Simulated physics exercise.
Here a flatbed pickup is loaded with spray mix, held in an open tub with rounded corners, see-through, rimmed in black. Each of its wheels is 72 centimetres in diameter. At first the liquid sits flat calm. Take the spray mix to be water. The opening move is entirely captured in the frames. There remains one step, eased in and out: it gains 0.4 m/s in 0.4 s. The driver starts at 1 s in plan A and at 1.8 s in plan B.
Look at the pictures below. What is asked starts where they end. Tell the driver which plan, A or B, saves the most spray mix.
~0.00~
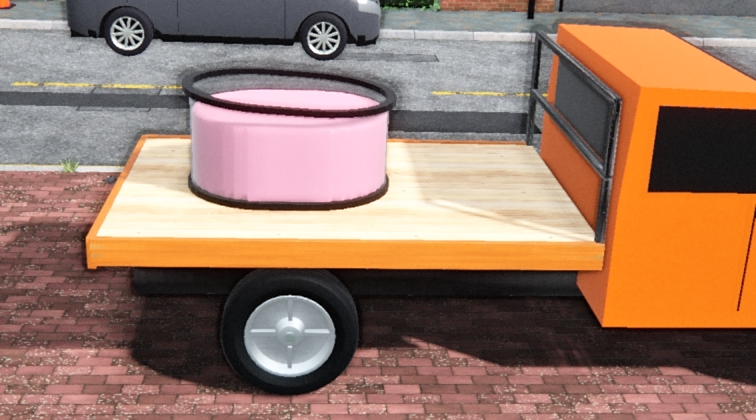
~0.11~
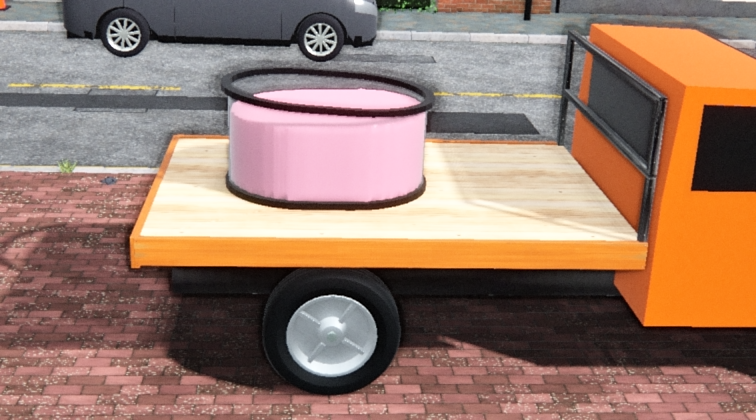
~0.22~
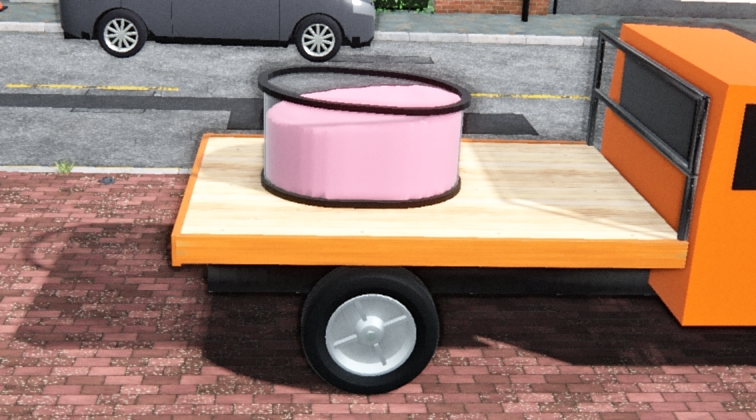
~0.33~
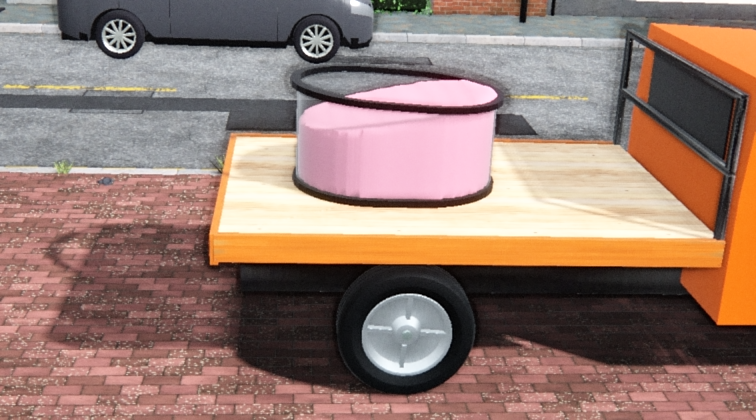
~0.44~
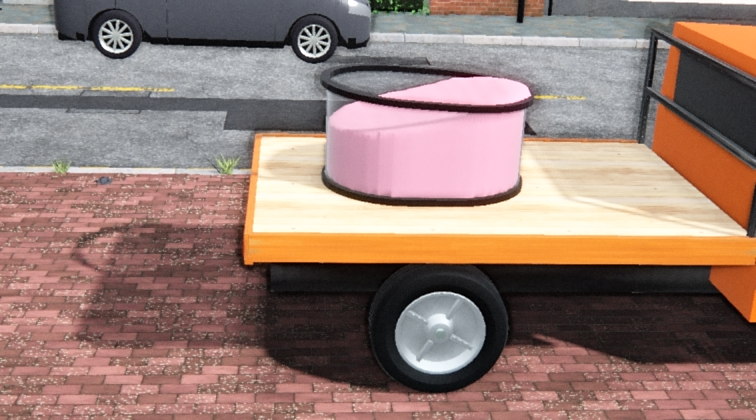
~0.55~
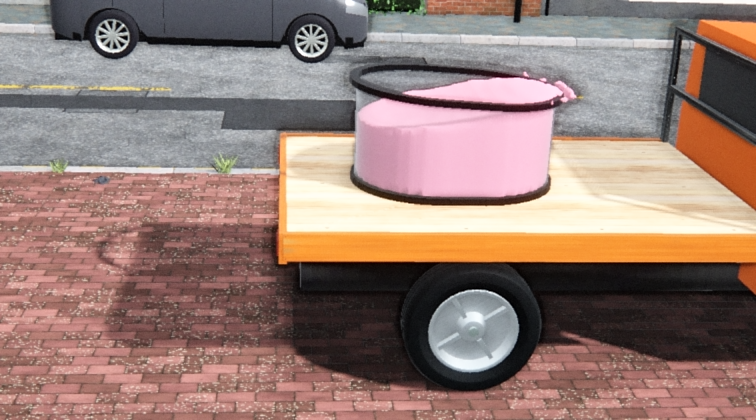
The driver should go with plan A.
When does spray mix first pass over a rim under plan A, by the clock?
Near 2.2 s.
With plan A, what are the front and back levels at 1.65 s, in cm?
Approx. 48 cm front, approx. 36 cm back.
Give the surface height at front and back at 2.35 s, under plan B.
It sits near 30 cm in front and near 56 cm behind.
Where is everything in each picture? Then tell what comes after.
In the first picture, level at the front (359, 120); level at the back (220, 117); still flat; the front is on the right, levels are read along the near wall; a wheel hub at (290, 340).
In the second picture, level at the front (398, 119); level at the back (260, 117); still flat.
In the third picture, level at the front (437, 109); level at the back (297, 125); rising 8° towards the front.
In the fourth picture, level at the front (471, 102); level at the back (331, 129); rising 13° towards the front.
In the fifth picture, level at the front (502, 98); level at the back (362, 131); rising 14° towards the front.
In the sixth picture, level at the front (532, 100); level at the back (393, 127); rising 12° towards the front; a wheel hub at (475, 335).
For plan A, By 1.65 s front 48 cm, middle 42 cm, back 37 cm above the floor; no loss so far.
For plan A, By 4.39 s the loss stands at 1 per cent, over the front, 2 of 326 litres.
For plan B, By 2.35 s front 31 cm, middle 41 cm, back 56 cm above the floor; the loss stands at 1 per cent, over the front.
For plan B, By 5.18 s the loss stands at 3 per cent, over the front, 10 of 326 litres.
